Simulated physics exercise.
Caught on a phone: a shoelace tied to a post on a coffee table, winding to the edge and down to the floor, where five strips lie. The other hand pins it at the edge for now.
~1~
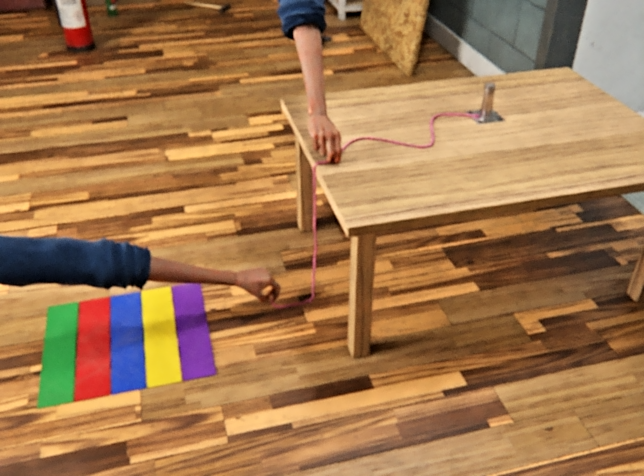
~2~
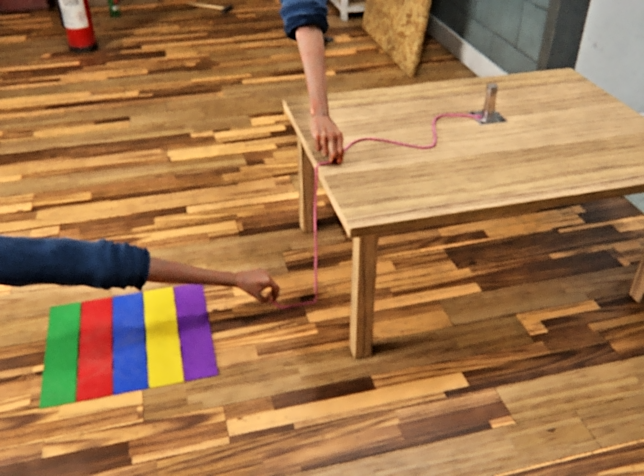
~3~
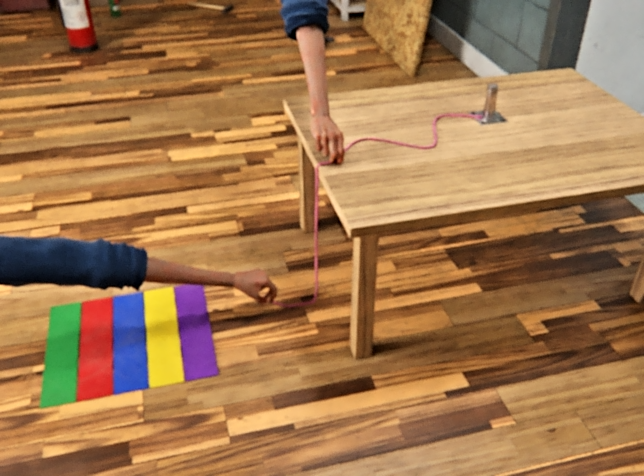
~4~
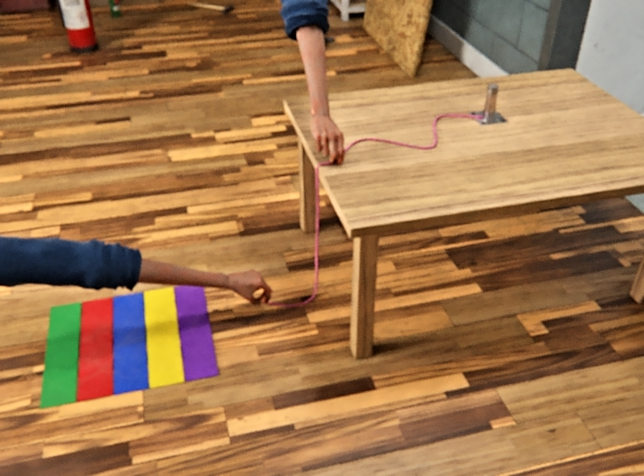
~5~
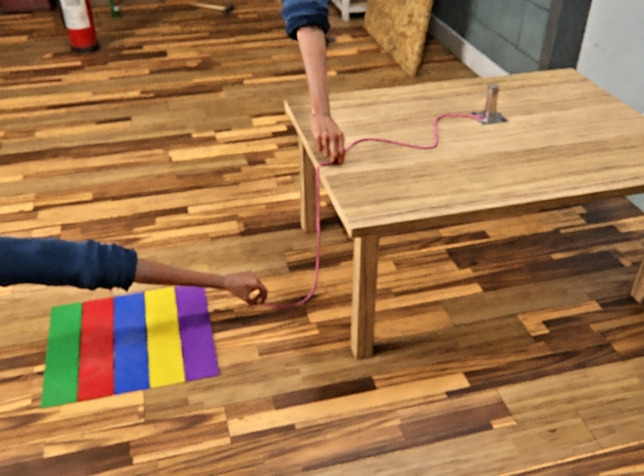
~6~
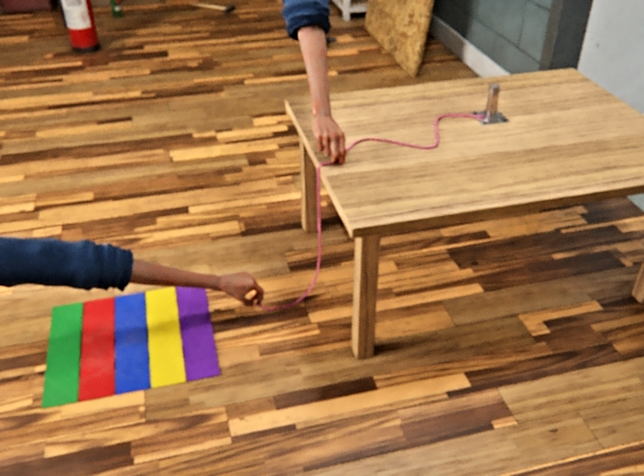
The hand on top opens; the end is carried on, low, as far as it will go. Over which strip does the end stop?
It gets as far as the red strip.
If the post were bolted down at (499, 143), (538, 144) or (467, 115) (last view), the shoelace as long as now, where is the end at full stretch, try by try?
About (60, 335), (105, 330) and (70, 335).
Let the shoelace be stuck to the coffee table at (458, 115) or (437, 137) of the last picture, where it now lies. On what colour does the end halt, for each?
In that order: Red; blue.
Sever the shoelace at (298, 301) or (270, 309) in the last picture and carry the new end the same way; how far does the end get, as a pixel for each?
About (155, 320) and (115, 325).
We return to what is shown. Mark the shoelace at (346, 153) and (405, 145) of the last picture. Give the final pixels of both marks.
At (295, 176), then (363, 148).
Soon after, end near (160, 319); over yellow.
Then, end near (116, 327); over blue.
At full stretch, end near (90, 331); over red. The red one.
